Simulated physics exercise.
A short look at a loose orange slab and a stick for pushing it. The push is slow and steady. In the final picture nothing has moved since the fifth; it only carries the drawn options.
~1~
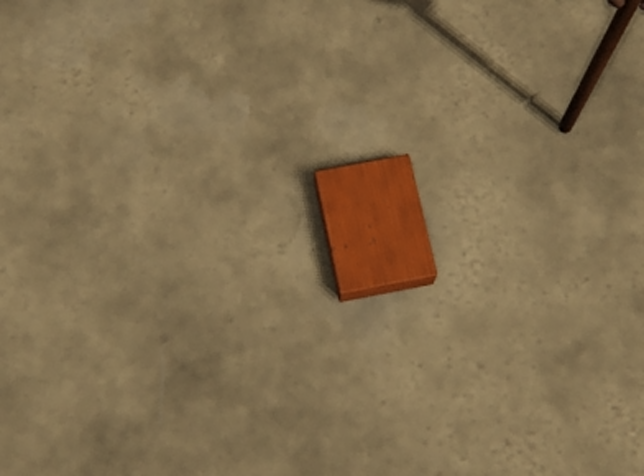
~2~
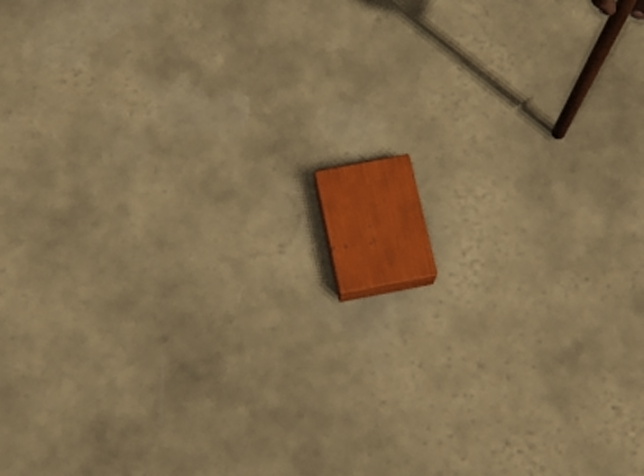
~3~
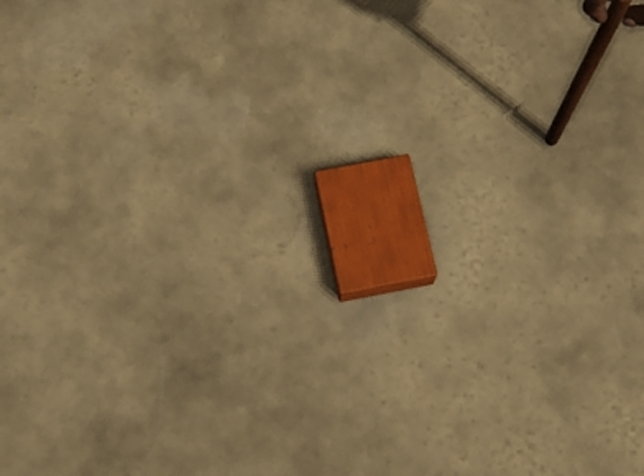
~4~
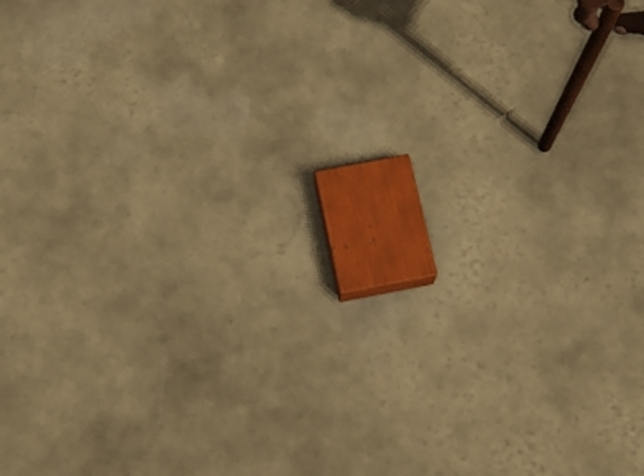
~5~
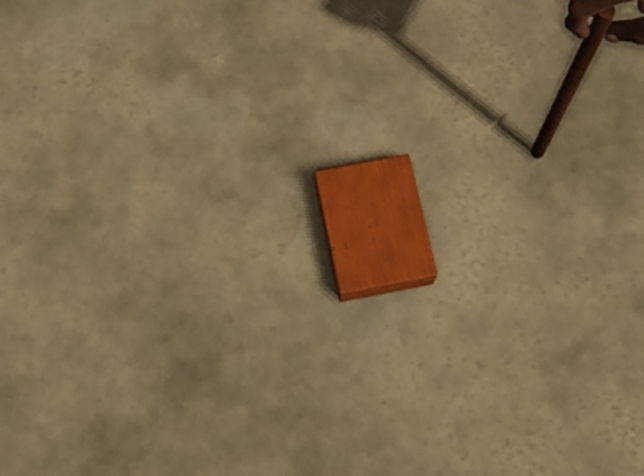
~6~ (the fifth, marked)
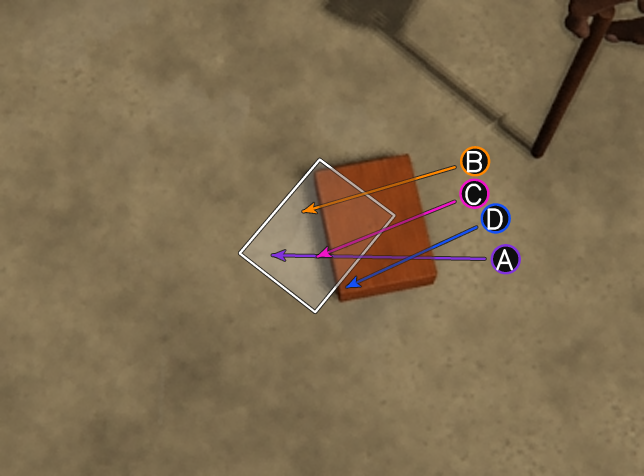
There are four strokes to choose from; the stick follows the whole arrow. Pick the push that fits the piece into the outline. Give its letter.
Only D fits it in.
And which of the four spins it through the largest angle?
Stroke A.
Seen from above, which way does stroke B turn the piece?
On that stroke, anticlockwise.
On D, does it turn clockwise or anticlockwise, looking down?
On that stroke, clockwise.
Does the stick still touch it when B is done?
Yes.
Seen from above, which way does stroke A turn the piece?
Clockwise.
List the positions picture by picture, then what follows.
The first picture shows orange slab (375, 223).
The second picture shows orange slab (375, 223).
The third picture shows orange slab (375, 223).
The fourth picture shows orange slab (375, 223).
The fifth picture shows orange slab (375, 223).
On the marked copy, A from (485, 259) to (272, 255); B from (455, 167) to (303, 212); C from (455, 202) to (318, 257); D from (477, 227) to (347, 287).
With D. Early on, foot of the stick (430, 249), piece (372, 223).
Further on, foot of the stick (383, 271), piece (337, 222).
At the end, foot of the stick (347, 288), piece (319, 224); it fills the outline.
As for the rest, A leaves the piece out of the outline, at (276, 183); B leaves the piece out of the outline, at (322, 264); C leaves the piece out of the outline, at (263, 266).
